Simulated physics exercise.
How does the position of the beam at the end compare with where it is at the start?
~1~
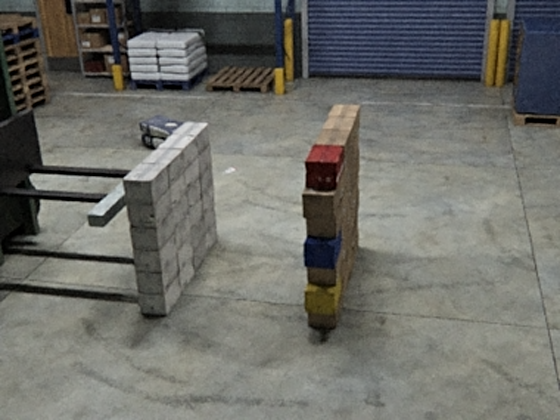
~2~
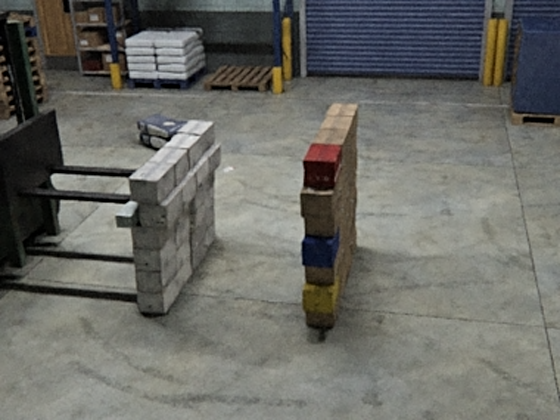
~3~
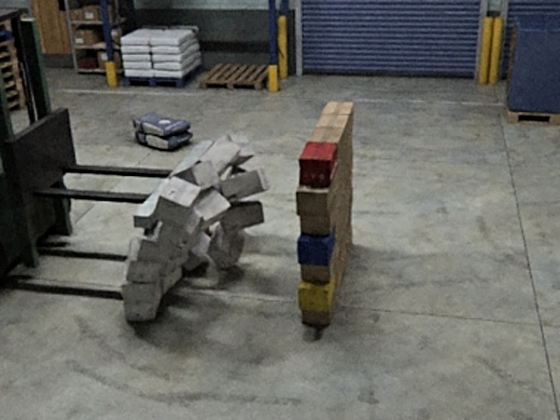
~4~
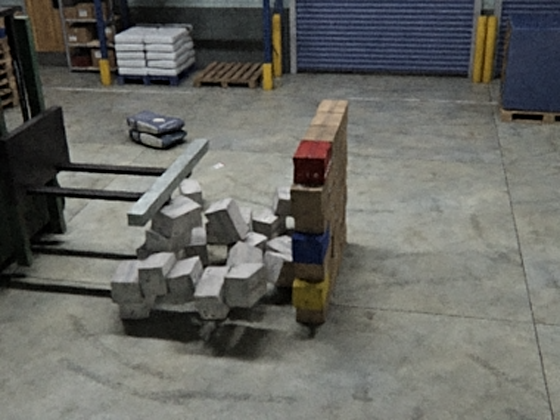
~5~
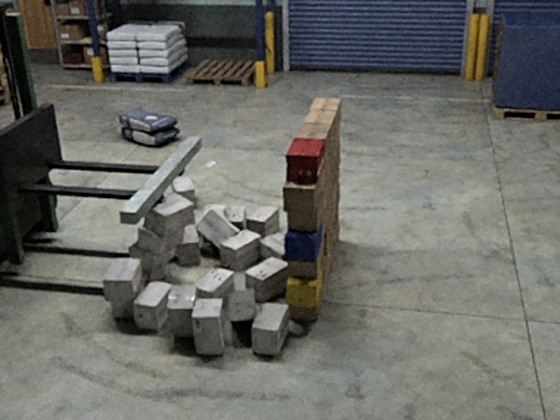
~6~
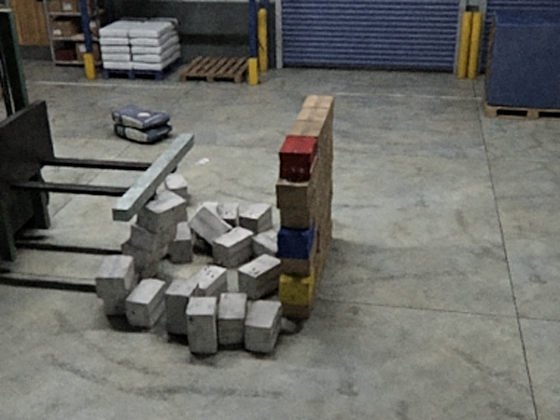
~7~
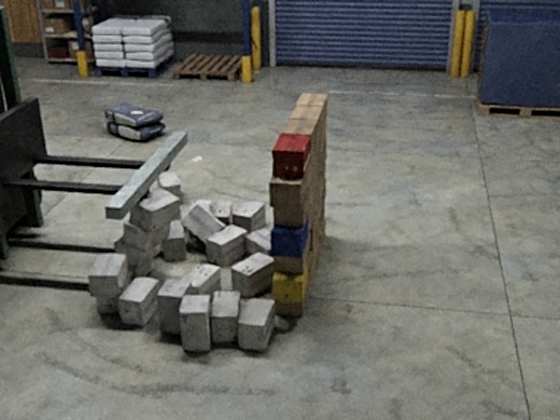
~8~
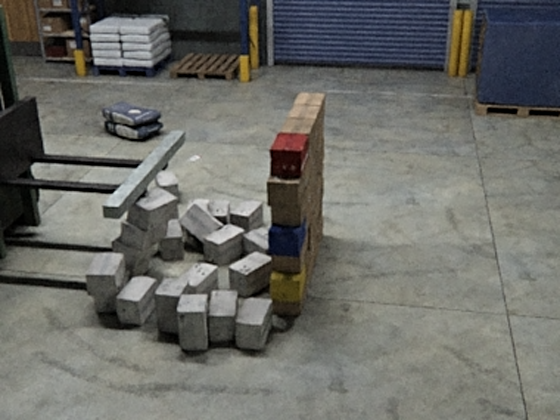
At the start the beam is behind the pale wall, on its left side, with the wall still standing. By the end it has moved farther right and rests in plain view above the left side of the heap of fallen pale parcels.
